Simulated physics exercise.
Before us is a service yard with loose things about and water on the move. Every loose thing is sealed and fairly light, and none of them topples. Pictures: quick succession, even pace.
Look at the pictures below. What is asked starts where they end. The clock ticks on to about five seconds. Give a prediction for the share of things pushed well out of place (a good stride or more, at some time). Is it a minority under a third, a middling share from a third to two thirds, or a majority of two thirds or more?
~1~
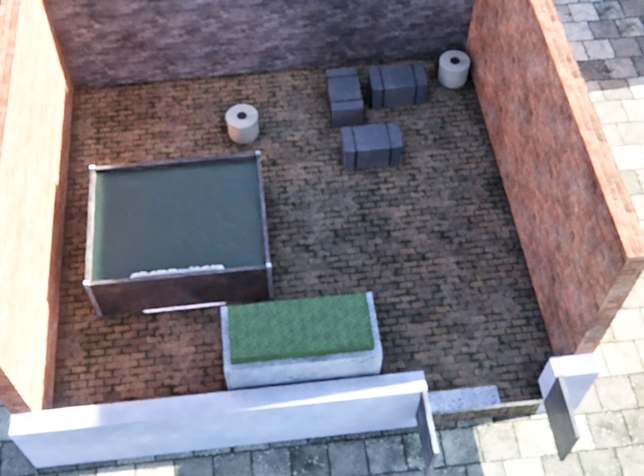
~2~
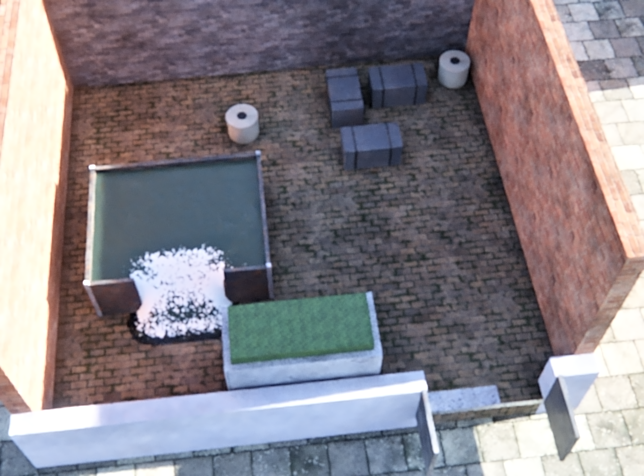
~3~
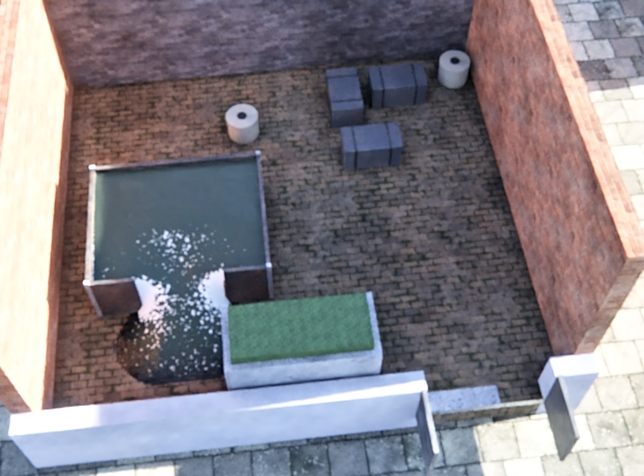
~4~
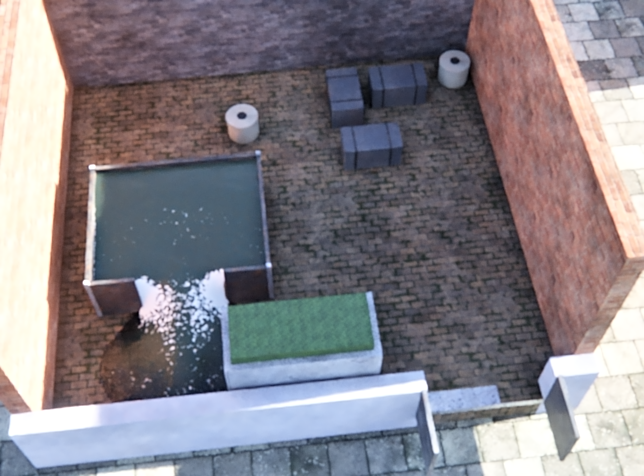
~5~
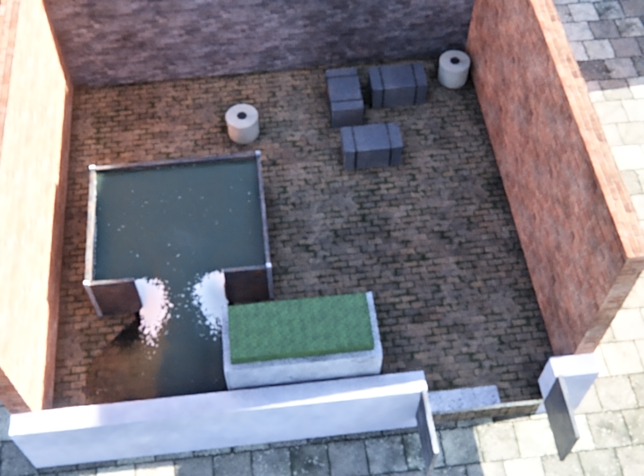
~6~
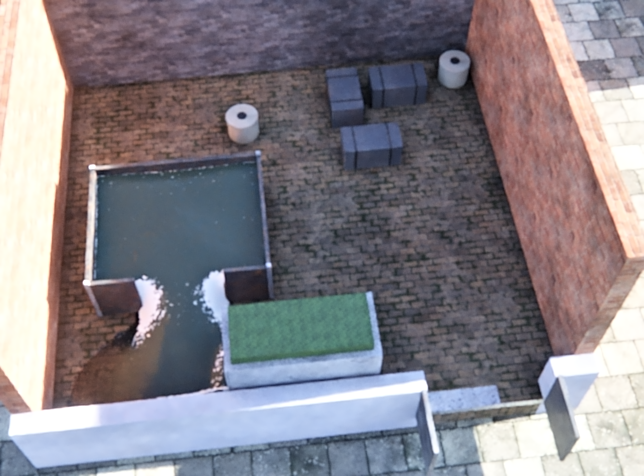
A minority under a third.
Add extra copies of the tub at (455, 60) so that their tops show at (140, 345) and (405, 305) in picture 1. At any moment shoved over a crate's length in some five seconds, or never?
The first did it, and the other did it.
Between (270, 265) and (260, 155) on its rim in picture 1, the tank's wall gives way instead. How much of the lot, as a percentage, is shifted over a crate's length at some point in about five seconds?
My estimate is some 100 per cent of them.
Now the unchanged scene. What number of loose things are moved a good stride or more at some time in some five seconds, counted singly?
0.
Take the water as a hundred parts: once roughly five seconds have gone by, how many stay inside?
I'd estimate some 100 percent of the water stays.
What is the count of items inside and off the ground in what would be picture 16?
The answer would be 0.
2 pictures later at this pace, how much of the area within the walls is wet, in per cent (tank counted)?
My guess is around 20 per cent.
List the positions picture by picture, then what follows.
The first frame shows a tub at (242, 116) rests on the ground; a trunk at (372, 137) rests on the ground; 0 of 5 have shifted.
The second frame shows a tub at (242, 116), on the bottom; a trunk at (372, 137), on the bottom; 0 of 5 have shifted.
The third frame shows a tub at (242, 116) rests on the ground; a trunk at (372, 137), on the bottom; 0 of 5 have shifted.
The fourth frame shows a tub at (242, 116), on the bottom; a trunk at (372, 137), on the bottom; 0 of 5 have shifted.
The fifth frame shows a tub at (242, 116) rests on the ground; a trunk at (372, 137) rests on the ground; 0 of 5 have shifted.
The sixth frame shows a tub at (242, 116) rests on the ground; a trunk at (372, 137), on the bottom; 0 of 5 have shifted.
A moment on, 0 of 5 are well off their spots; 0 afloat.
Next, 0 of 5 are well off their spots; 0 afloat.
Later, 0 of 5 are well off their spots; 0 afloat.
In the end, 0 of 5 are well off their spots, and 0 have been at some point; 0 afloat.
